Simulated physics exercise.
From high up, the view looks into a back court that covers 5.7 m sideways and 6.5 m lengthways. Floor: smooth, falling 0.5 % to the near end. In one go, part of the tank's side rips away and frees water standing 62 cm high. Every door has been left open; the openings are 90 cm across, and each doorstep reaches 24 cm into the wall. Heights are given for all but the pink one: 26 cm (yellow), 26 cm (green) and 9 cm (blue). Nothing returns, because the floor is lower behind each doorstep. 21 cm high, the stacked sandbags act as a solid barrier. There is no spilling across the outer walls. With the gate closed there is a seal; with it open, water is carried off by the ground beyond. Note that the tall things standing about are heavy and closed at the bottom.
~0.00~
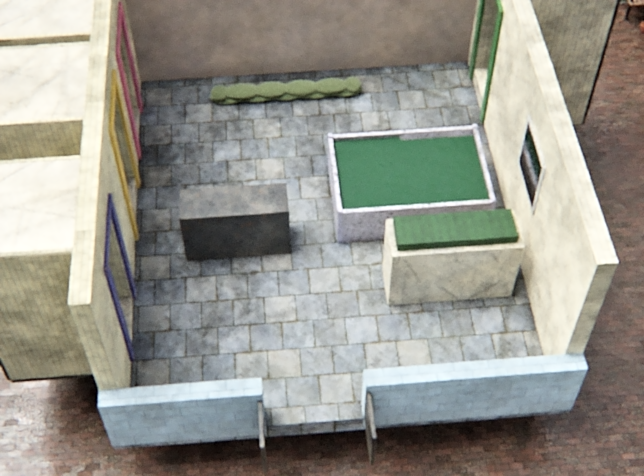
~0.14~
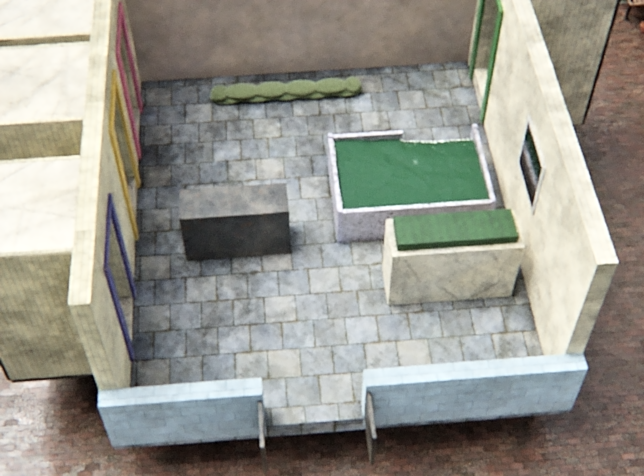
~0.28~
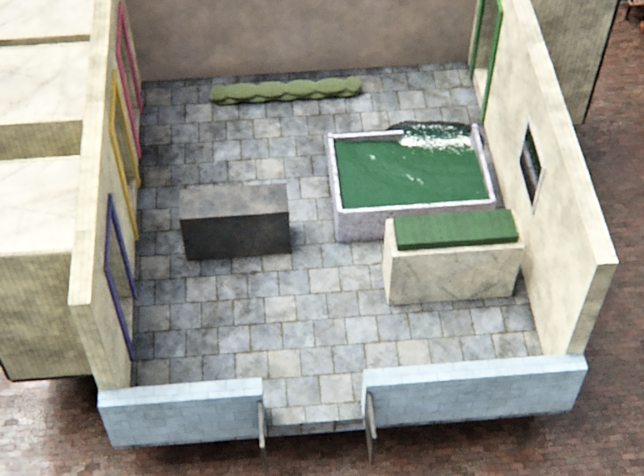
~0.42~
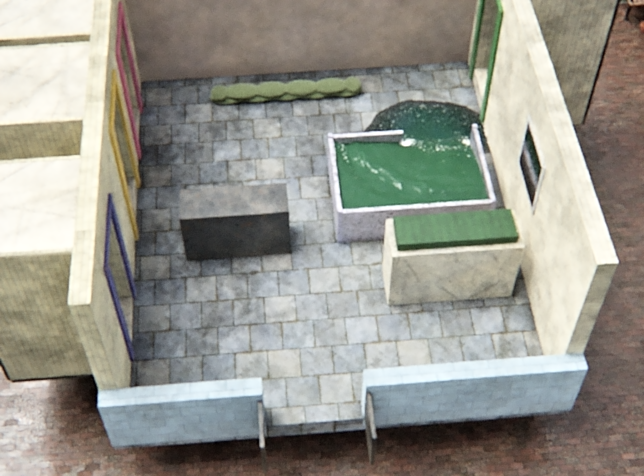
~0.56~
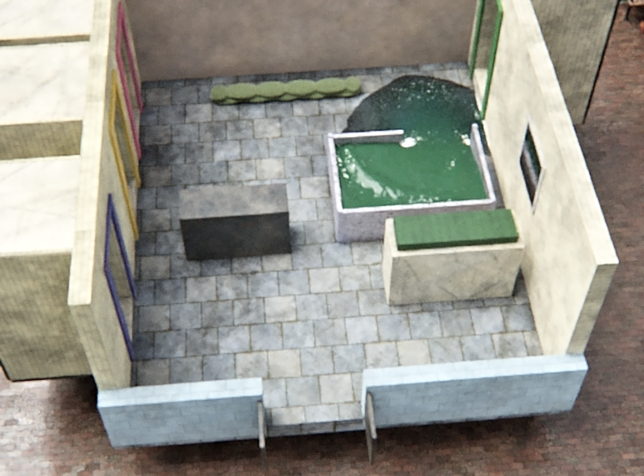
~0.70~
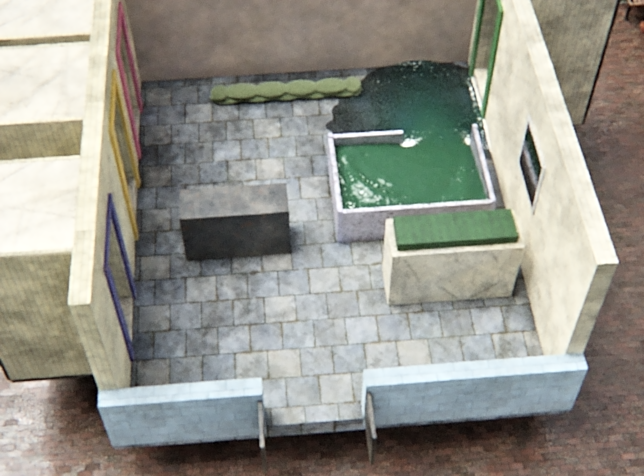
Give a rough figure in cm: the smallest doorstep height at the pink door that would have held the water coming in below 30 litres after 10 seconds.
7.5 cm.
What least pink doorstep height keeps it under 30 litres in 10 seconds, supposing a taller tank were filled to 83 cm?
About 12.5 centimetres.
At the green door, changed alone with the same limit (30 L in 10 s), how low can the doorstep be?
Green door - some 23 centimetres.
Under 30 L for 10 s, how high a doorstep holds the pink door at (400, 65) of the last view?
Minimum: Close to 27 cm.
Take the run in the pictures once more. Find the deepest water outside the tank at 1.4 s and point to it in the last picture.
Near (464, 69).
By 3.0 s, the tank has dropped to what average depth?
Averaged depth comes out at about 24 cm.
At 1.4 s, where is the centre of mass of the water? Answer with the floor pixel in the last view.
The centre of all the water is around (416, 155).
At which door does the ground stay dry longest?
That would be the blue door.
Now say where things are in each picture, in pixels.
The first frame shows still water, 62 cm deep, in the tank at (409, 171); the pink door at (130, 88) is dry.
In the second frame, water pours out on the far side and has run 0.3 m, to a hidden place; about 9 cm deep outside, 62 cm at the back.
In the third frame, water pours out on the far side and has run 0.8 m, to (405, 125); about 10 cm deep outside, 62 cm at the back.
In the fourth frame, the gap is on the far side, the front 1.3 m out at (405, 105); the back of the tank holds 60 cm.
In the fifth frame, water pours out on the far side and has run 1.9 m, to (407, 80); about 6 cm deep outside, 53 cm at the back.
In the sixth frame, water pours out on the far side and has run 2.3 m, to (387, 66); about 6 cm deep outside, 53 cm at the back; 3.4 m in a straight line remain to the pink door at (130, 88).
After 1.4 s water covers 15 % of the floor, deepest (51 cm) near (464, 69); it has not reached the pink door.
After 3.0 s water covers 30 % of the floor, deepest (29 cm) near (371, 75); it has not reached the pink door.
After 10.0 s water covers 90 % of the floor, deepest (12 cm) near (130, 420); 10 cm at the pink door, 5 litres in over its 12 cm doorstep.
At the pink door as built, the water arrived by 3.2 s and peaked near 14 cm at 4.6 s.
Run again over the same 10 s with other heights there, 37 litres in over 7 cm, 13 litres over 9.5 cm. The limit of 30 litres is kept from about 7.5 cm up.
